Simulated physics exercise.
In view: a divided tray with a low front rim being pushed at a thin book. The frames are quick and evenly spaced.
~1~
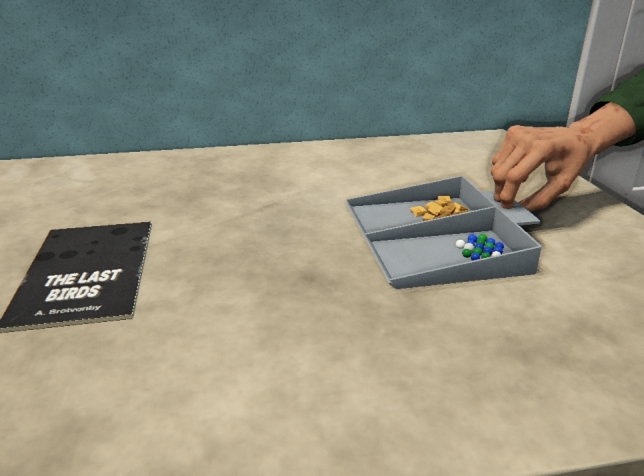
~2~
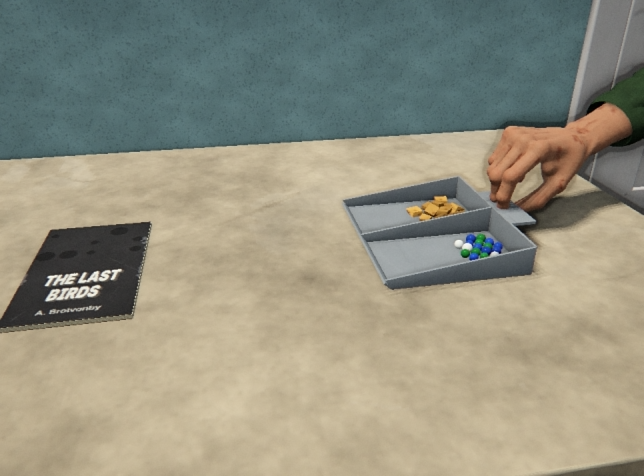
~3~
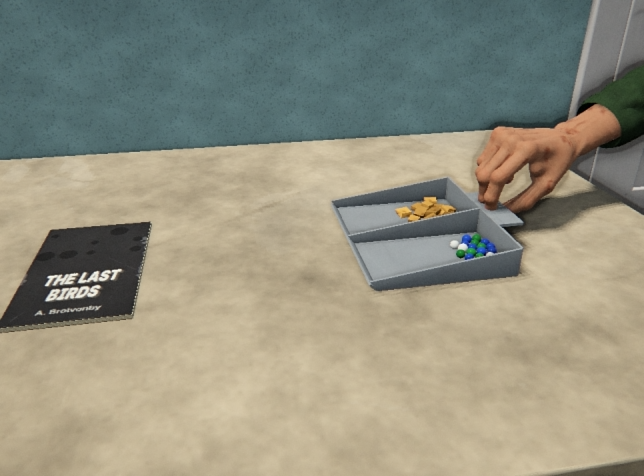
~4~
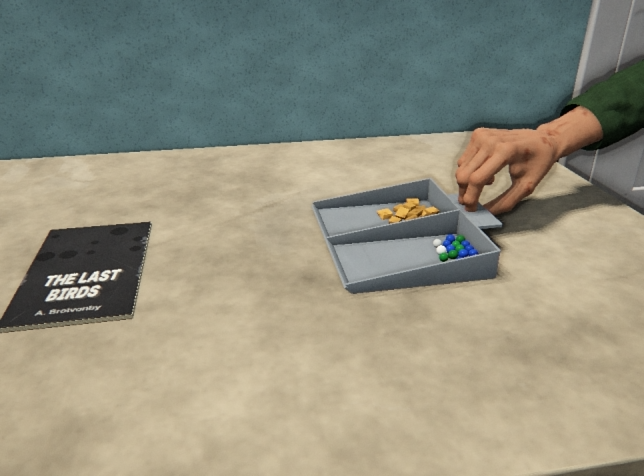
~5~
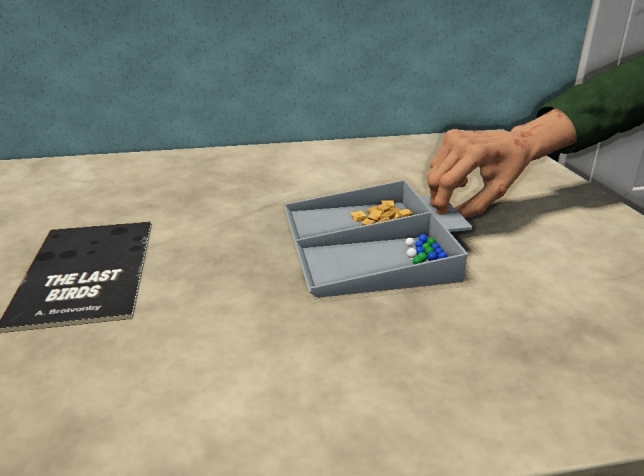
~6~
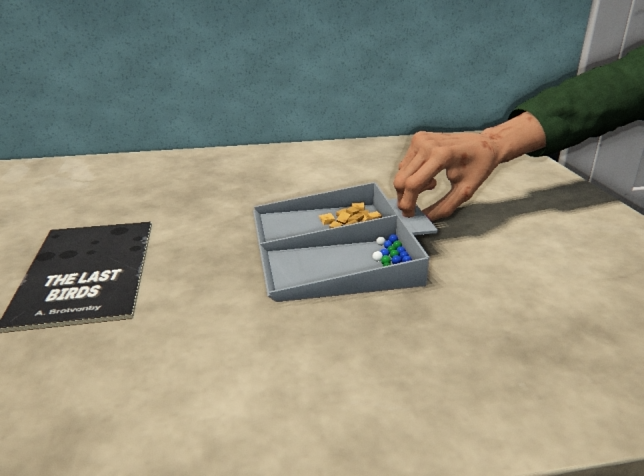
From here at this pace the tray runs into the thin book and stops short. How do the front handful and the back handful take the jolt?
Front handful: Drops some out; Back handful: Is fully contained.
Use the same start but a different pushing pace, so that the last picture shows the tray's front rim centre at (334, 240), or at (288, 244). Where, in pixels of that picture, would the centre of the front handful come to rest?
(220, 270), then (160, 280).
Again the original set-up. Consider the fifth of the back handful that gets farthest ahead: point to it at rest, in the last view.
Roughly (160, 241), I'd say.
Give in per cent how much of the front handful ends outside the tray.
It works out to around 40 in a hundred.
Then, 0.09 s past the last view, tray still sliding, front rim near (201, 252); front handful all inside; back handful all inside.
Then, 0.28 s past the last view, tray stopped at the thin book; front handful all inside, moved towards the front rim; back handful all inside, moved towards the front rim.
Then, 0.49 s past the last view, tray stopped at the thin book; front handful about half out of the tray; back handful all inside, moved towards the front rim.
Finally, tray stopped at the thin book; front handful about half out of the tray; back handful all inside, moved towards the front rim.
